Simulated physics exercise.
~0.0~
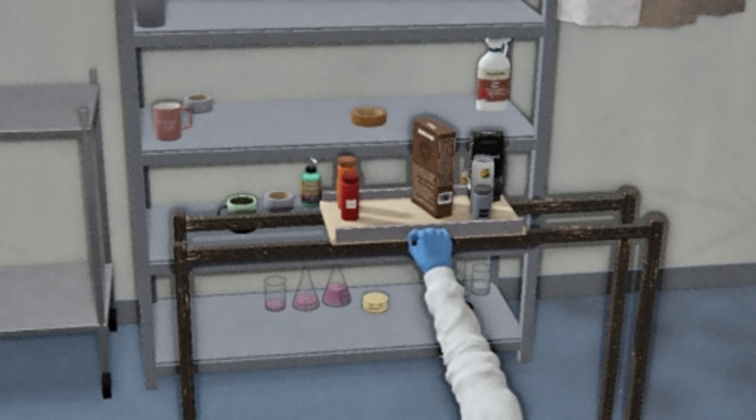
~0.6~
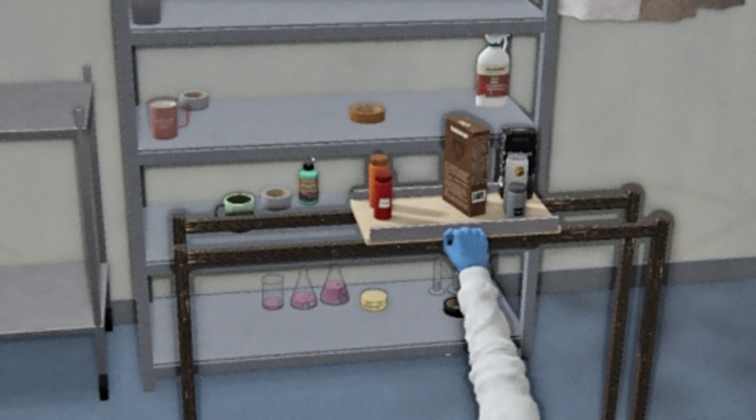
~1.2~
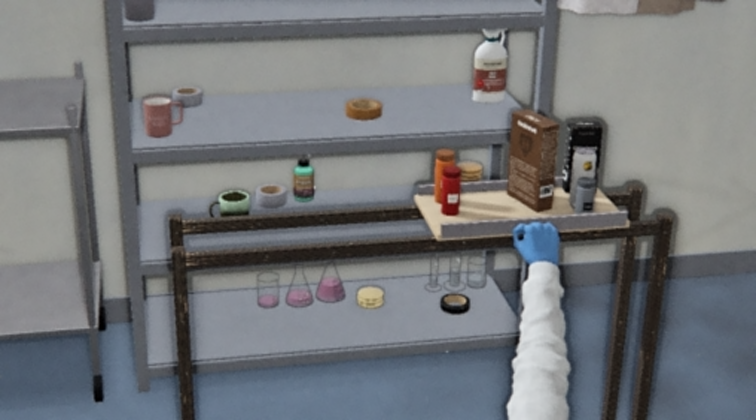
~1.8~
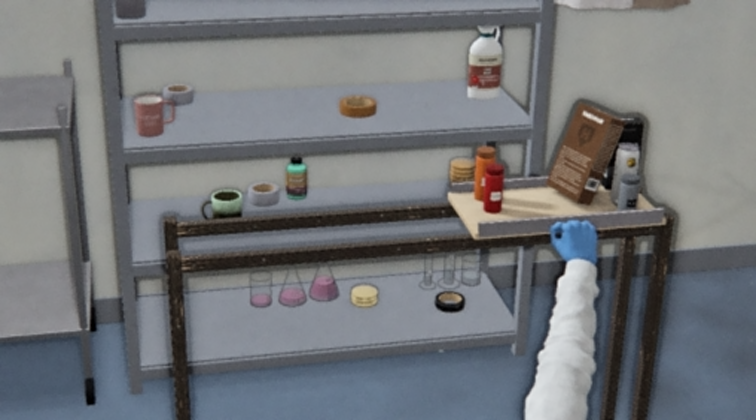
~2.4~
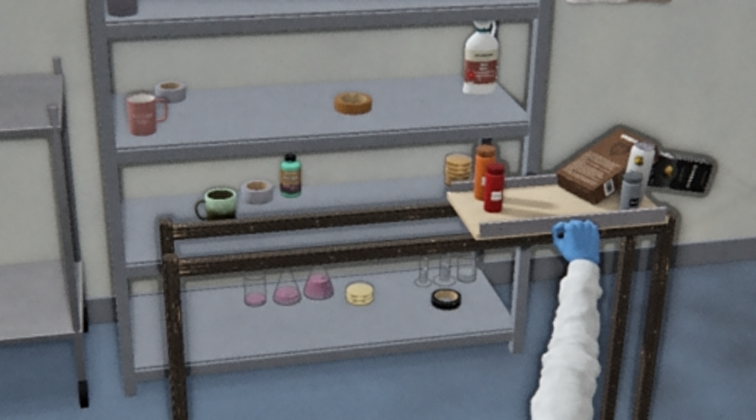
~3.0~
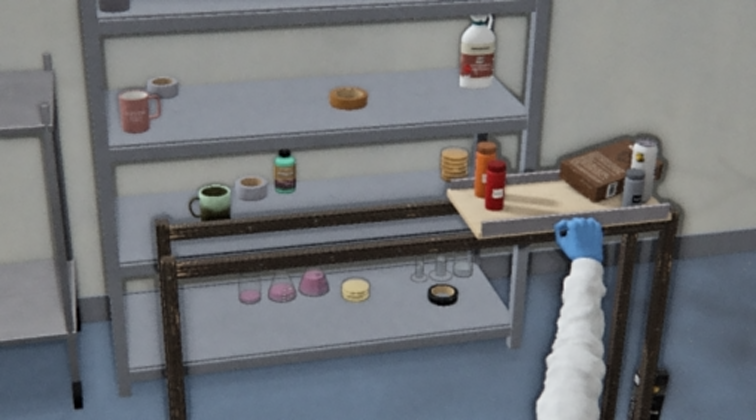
Tray of containers sliding right along dark rails beside a gloved hand, stopping as brown packet topples and black packet falls off.
